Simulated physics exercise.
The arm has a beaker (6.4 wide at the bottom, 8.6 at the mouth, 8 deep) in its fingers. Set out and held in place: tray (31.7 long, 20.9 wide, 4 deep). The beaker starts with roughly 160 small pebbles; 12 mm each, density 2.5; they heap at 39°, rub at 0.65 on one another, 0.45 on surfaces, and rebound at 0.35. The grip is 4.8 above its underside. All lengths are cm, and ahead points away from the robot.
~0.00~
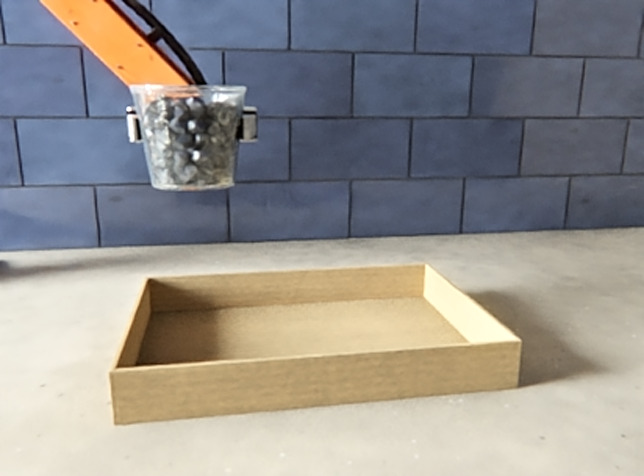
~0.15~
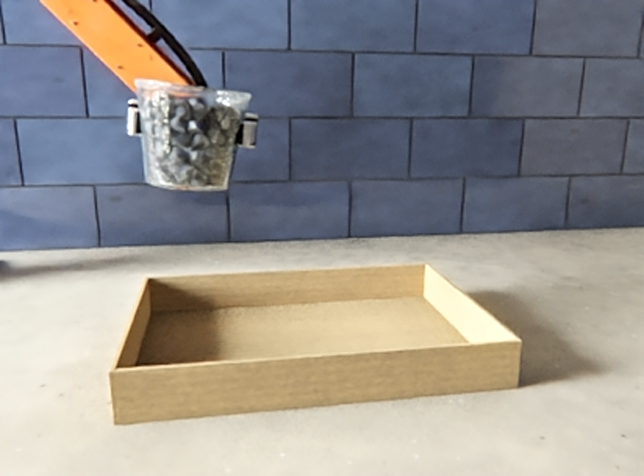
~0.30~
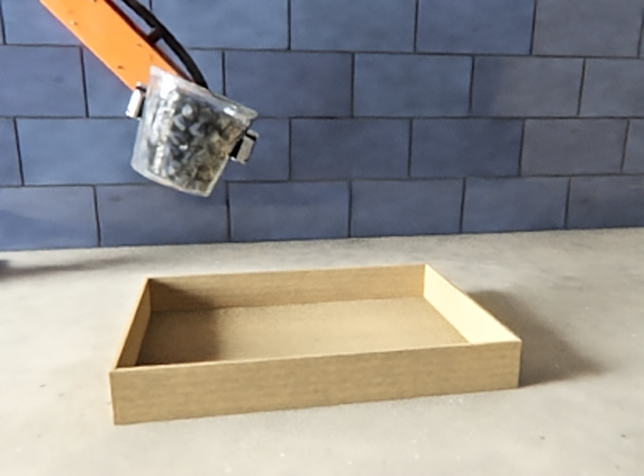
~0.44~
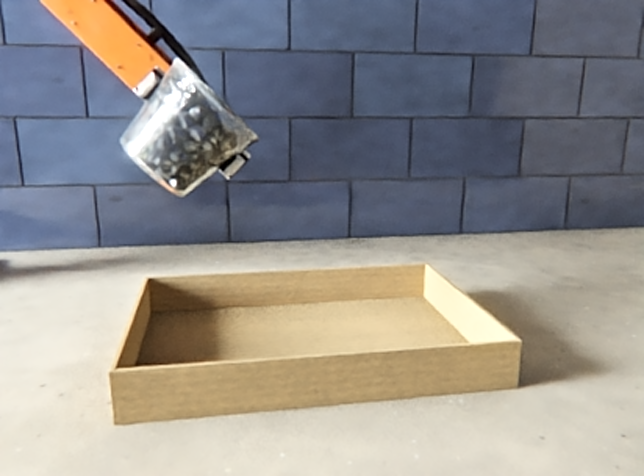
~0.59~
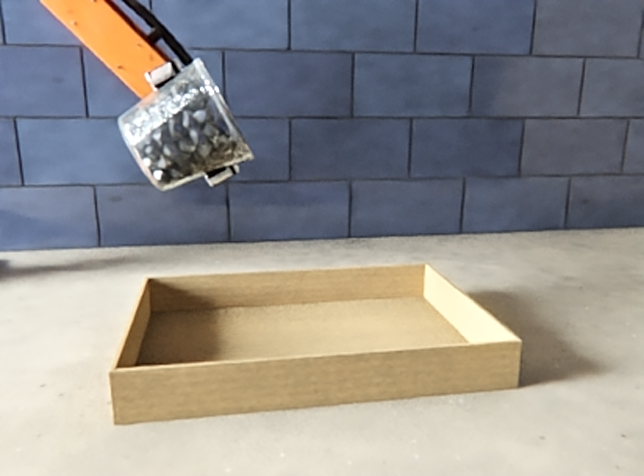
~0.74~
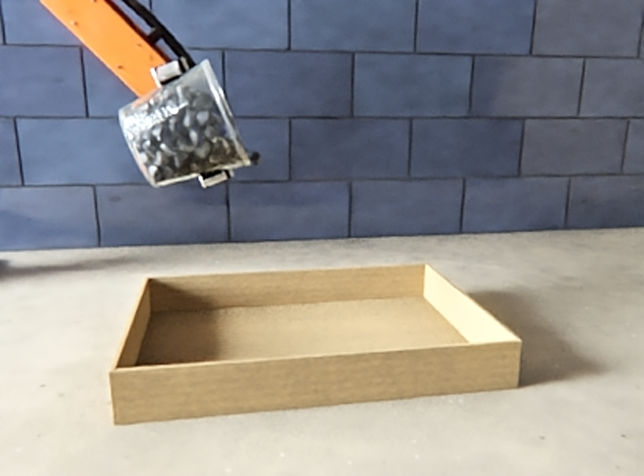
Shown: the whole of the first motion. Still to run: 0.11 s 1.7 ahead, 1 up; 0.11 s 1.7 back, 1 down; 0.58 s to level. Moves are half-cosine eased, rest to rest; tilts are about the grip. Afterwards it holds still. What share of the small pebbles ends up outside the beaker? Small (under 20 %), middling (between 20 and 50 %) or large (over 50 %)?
Share outside the beaker: Small (under 20 %).
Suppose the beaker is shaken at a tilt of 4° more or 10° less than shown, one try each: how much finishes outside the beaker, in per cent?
About 20 and 5 per cent.
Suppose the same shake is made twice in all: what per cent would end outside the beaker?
Then about 25 per cent.
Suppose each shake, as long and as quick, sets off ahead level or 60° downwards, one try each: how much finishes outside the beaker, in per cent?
Some 10 and 5 per cent.
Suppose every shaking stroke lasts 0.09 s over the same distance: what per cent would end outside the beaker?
It would be near 25 per cent.
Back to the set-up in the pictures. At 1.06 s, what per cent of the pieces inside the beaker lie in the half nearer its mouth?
Roughly 55 per cent.
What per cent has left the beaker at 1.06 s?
Some 10 per cent.
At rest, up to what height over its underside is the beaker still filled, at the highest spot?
About 8.5 cm.
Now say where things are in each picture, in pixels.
The beaker middle at (192, 138), level; upper third of the load around (191, 111), from x 150 to 230, top at y 100; 164 in the beaker, in the first frame.
The beaker middle at (191, 138), tilted 7° forward; upper third of the load around (188, 112), from x 150 to 235, top at y 95, in the second frame.
The beaker middle at (188, 137), tilted 24° forward; upper third of the load around (185, 111), from x 150 to 235, top at y 90, in the third frame.
The beaker middle at (185, 135), tilted 45° forward; upper third of the load around (187, 112), from x 140 to 235, top at y 85, in the fourth frame.
The beaker middle at (183, 133), tilted 62° forward; upper third of the load around (187, 111), from x 135 to 240, top at y 85, in the fifth frame.
The beaker middle at (183, 132), tilted 69° forward; upper third of the load around (185, 112), from x 135 to 255, top at y 90; 164 in the beaker, in the sixth frame.
After 1.06 s, tilted 64° forward, highest piece 23 above the table; 147 in the beaker, 11 in the tray, 6 in flight or on a rim.
After 1.38 s, tilted 12° forward, highest piece 24 above the table; 145 in the beaker, 19 in the tray.
After 1.74 s, level, highest piece 24 above the table; 145 in the beaker, 19 in the tray.
After 2.79 s, level, highest piece 24 above the table; 145 in the beaker, 19 in the tray.
In the end, 145 in the beaker, 19 in the tray. That is 12 % outside the beaker.
